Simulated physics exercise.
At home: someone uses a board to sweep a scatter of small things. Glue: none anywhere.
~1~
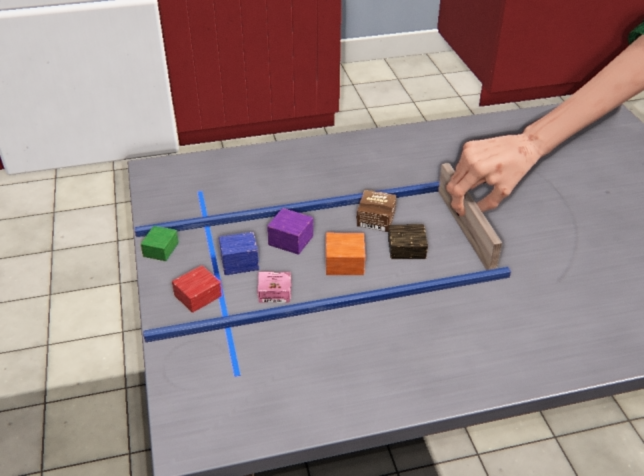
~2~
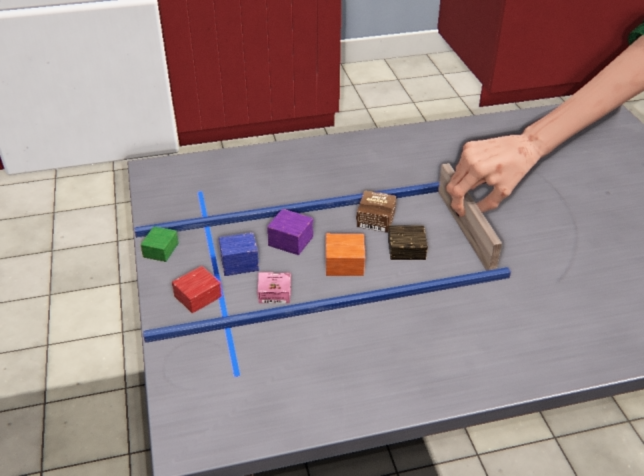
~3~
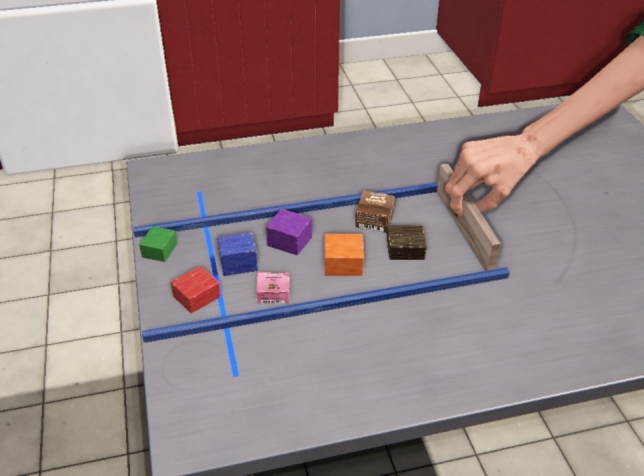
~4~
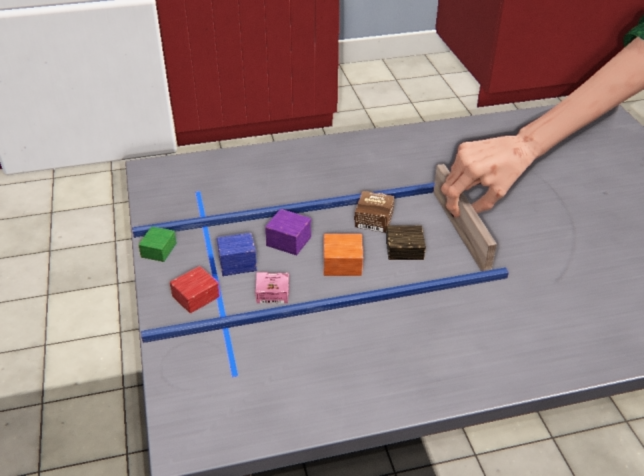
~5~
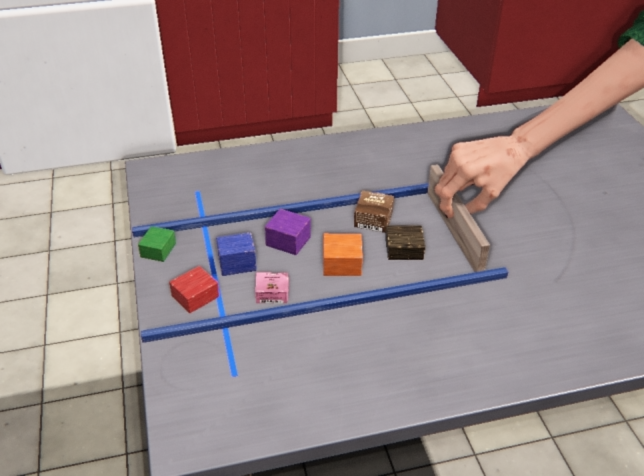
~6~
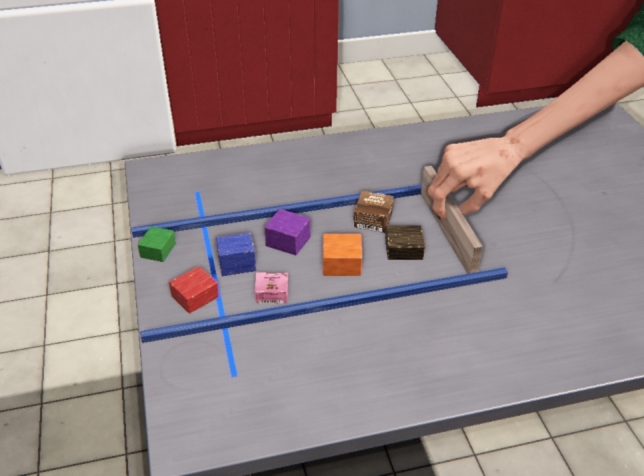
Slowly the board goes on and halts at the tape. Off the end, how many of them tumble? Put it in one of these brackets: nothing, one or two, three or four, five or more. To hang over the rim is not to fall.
Bracket: Three or four.
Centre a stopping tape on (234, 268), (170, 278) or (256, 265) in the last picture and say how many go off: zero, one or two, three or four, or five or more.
Taking the tapes one at a time, the count is none at all, then five or more, then none at all.
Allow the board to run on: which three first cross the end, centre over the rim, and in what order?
In order: The red block, then the green block, then the pink box.
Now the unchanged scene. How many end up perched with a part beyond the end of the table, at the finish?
That comes to 1 of them.
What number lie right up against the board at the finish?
It ends up touching 2.
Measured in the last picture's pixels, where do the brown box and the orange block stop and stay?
About (191, 244), and about (158, 291).
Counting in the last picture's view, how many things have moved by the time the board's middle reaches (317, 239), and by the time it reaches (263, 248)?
In order, the tallies are 6 and 7.
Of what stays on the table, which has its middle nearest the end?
Answer: The purple block.
A little later, none off yet; green block at rest near (157, 244); red block at rest near (194, 290); blue block at rest near (236, 254).
Next, none off yet; green block at rest near (157, 244); red block at rest near (194, 290); blue block shifted a little near (221, 257).
Later still, none off yet; green block moving near (150, 242); red block shifted about its own width near (152, 292); blue block shifted well along near (165, 261).
When it is over, the number that fall off is three or four; down, pink box, blue block, red block and green block.
